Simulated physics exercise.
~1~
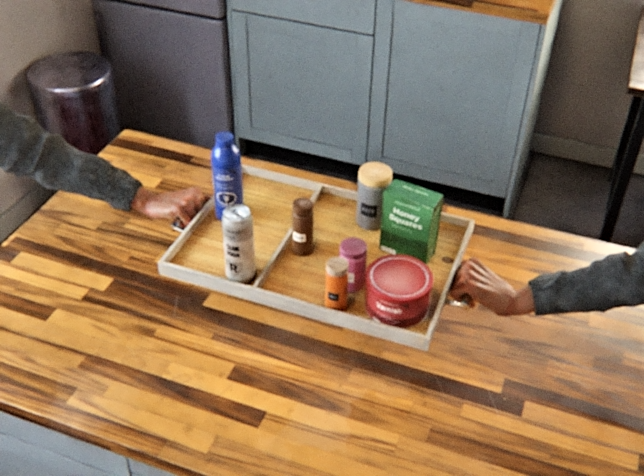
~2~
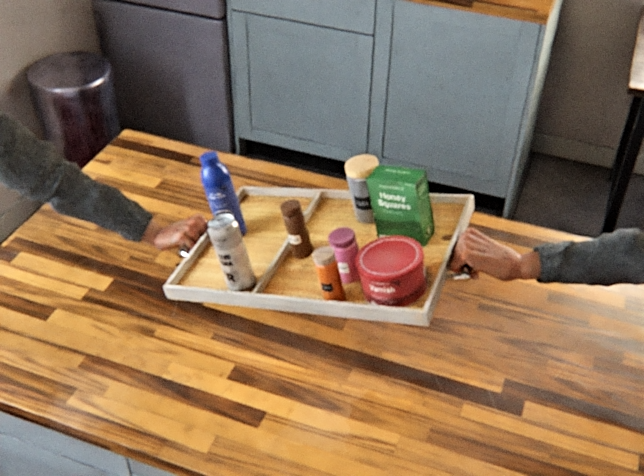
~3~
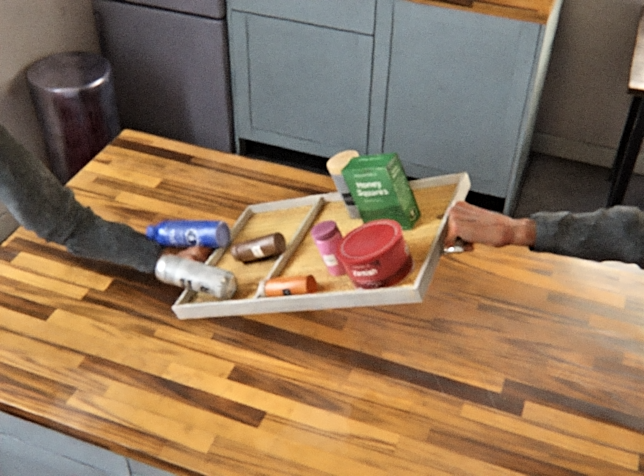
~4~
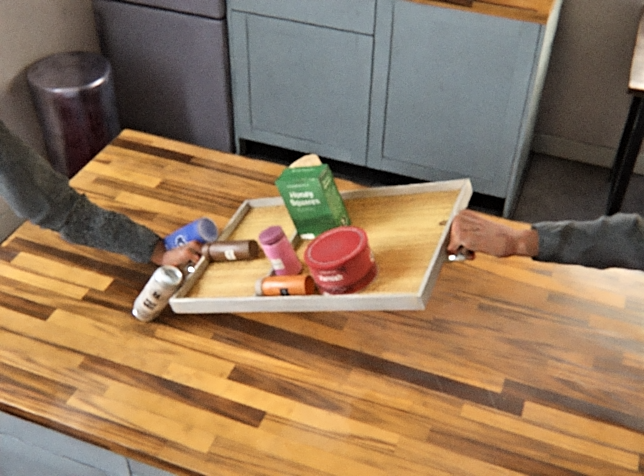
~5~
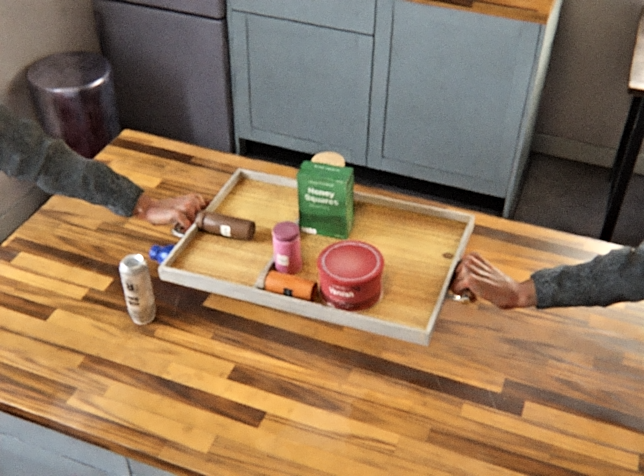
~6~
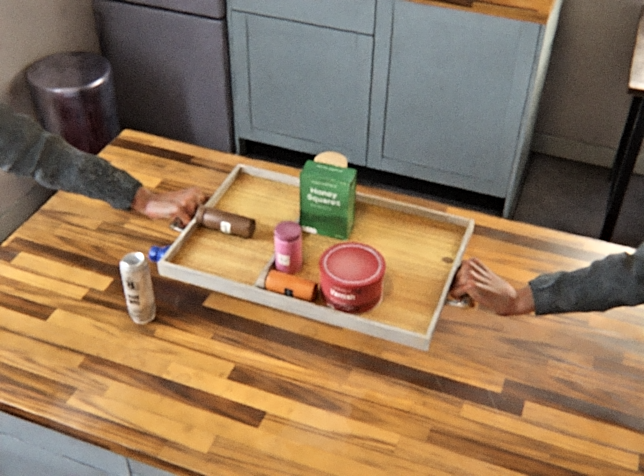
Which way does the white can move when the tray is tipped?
The white can moves to the left, going over the edge of the tray and onto the wooden table.
A tray held in two hands tips left, spilling a blue bottle and white can.
